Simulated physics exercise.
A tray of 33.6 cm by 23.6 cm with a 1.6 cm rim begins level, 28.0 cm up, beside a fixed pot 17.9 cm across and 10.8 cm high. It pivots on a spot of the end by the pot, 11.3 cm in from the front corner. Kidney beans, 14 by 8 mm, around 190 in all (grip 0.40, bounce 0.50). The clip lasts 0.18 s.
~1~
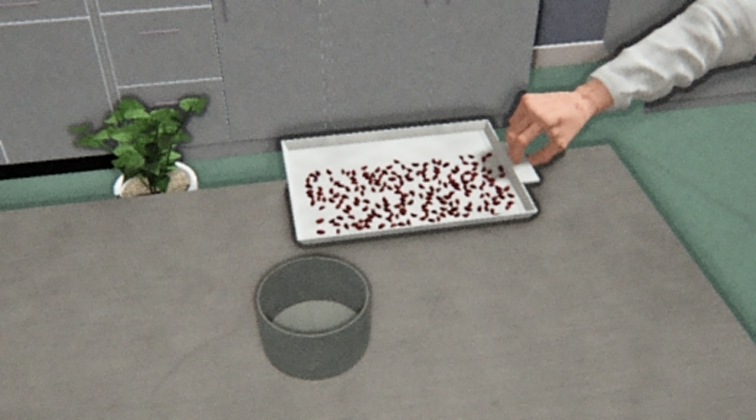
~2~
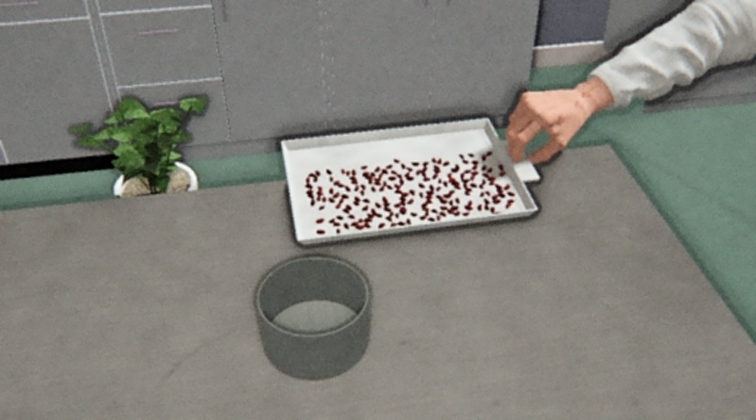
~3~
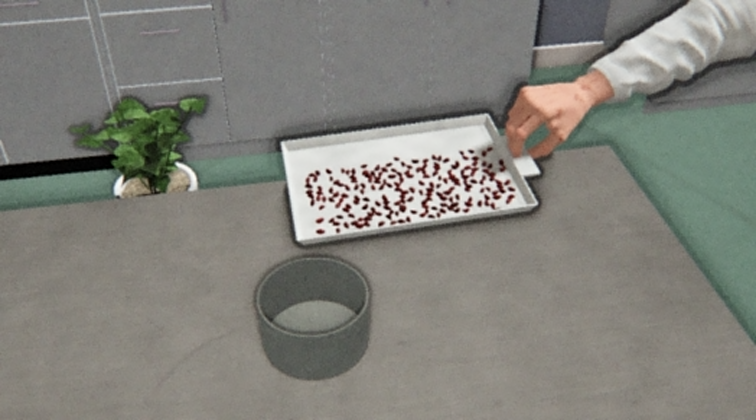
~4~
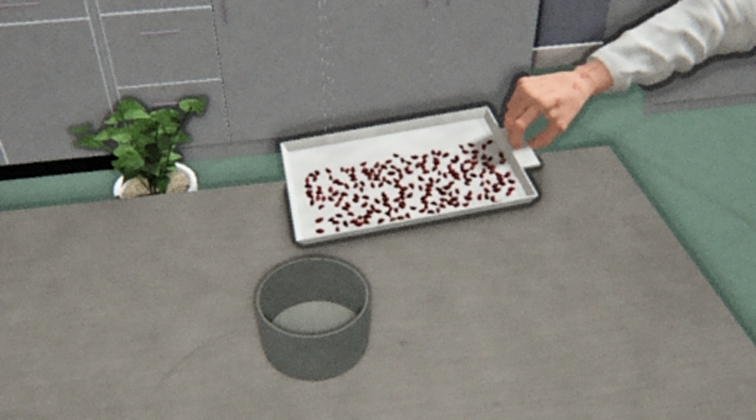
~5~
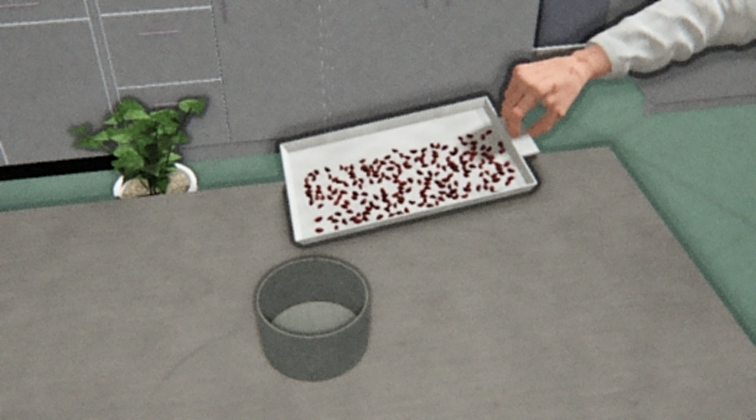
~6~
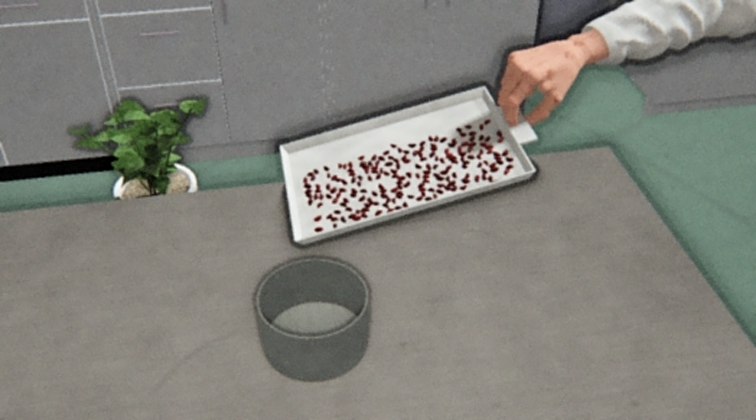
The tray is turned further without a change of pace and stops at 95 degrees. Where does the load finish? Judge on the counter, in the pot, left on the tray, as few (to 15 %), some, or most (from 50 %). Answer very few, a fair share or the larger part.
Counter the larger part, pot very few, tray very few.
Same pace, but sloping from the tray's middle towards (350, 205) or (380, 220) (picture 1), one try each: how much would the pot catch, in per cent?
Some 40 and 60 per cent.
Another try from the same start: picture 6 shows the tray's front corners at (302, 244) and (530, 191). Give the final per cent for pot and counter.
Pot 45, counter 55.
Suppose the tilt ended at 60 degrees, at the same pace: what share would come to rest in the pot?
In that case some 10 per cent.
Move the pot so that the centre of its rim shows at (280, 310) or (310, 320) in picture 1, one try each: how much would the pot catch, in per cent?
Some 30 and 5 per cent.
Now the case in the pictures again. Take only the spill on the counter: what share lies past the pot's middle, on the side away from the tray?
Some 100 per cent.
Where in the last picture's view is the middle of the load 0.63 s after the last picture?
At about (254, 234).
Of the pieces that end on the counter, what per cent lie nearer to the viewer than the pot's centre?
Roughly 20 per cent.
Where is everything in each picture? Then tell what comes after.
Tray tilt 0 degrees, front corners at (303, 236) and (530, 208); middle of the pieces at (413, 193); pot at (313, 295), in the first picture.
Tray tilt 1 degrees, front corners at (303, 236) and (530, 207); middle of the pieces at (413, 192), in the second picture.
Tray tilt 2 degrees, front corners at (303, 236) and (530, 202); middle of the pieces at (412, 190), in the third picture.
Tray tilt 5 degrees, front corners at (302, 236) and (530, 193), lowest corner left back; middle of the pieces at (412, 186), in the fourth picture.
Tray tilt 9 degrees, front corners at (301, 236) and (529, 181), lowest corner left back; middle of the pieces at (411, 180), in the fifth picture.
Tray tilt 13 degrees, front corners at (300, 236) and (528, 169), lowest corner left back; middle of the pieces at (409, 175); pot at (313, 296), in the sixth picture.
Then, 0.38 s after the last picture, tilt 53 degrees; the tray holds 100 %, the pot 0 %.
Then, 0.63 s after the last picture, tilt 79 degrees; the tray holds 10 %, the pot 5 %.
Then, 0.99 s after the last picture, tilt 95 degrees; the tray holds 0 %, the pot 5 %.
In the end, counter 95 %, pot 5 %, tray 0 %.
